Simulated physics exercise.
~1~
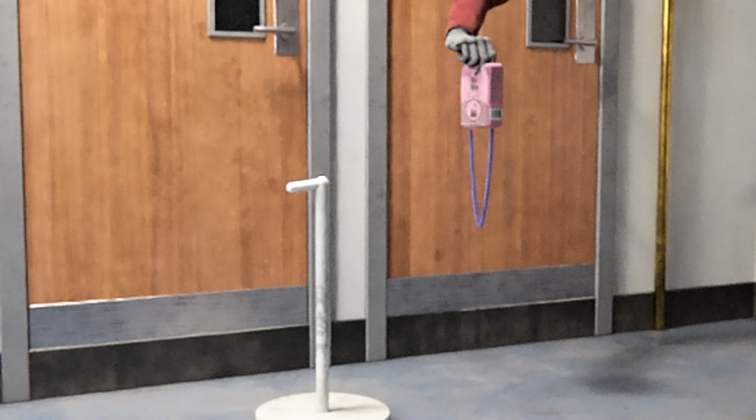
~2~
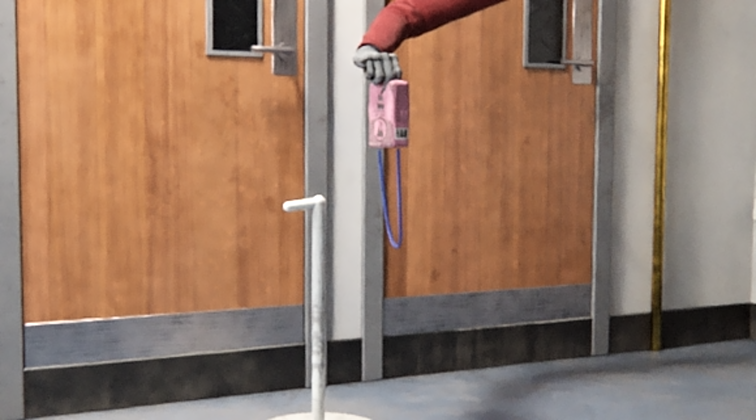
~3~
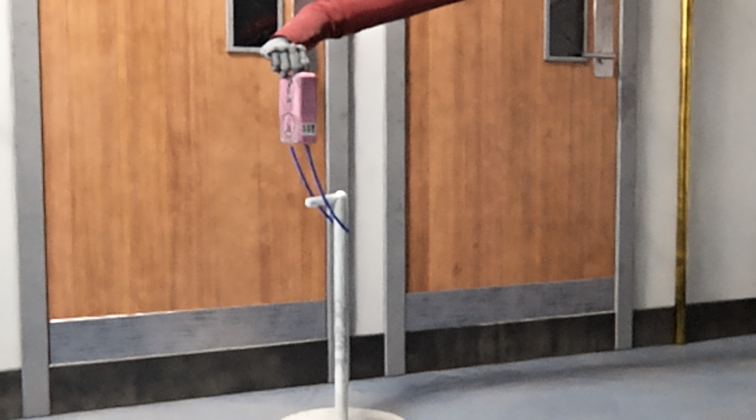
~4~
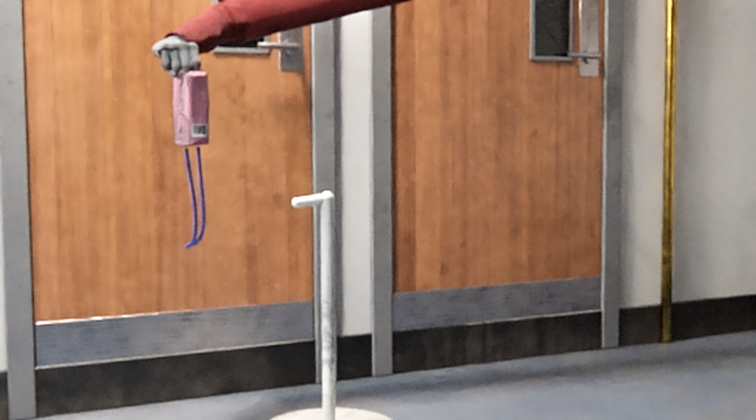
The video shows a gloved hand in a red sleeve carrying a pink pouch with a hanging blue loop leftward above a white post with a sideways hook. The loop passes by the hook without catching, and the pouch ends up left of the post, still held.
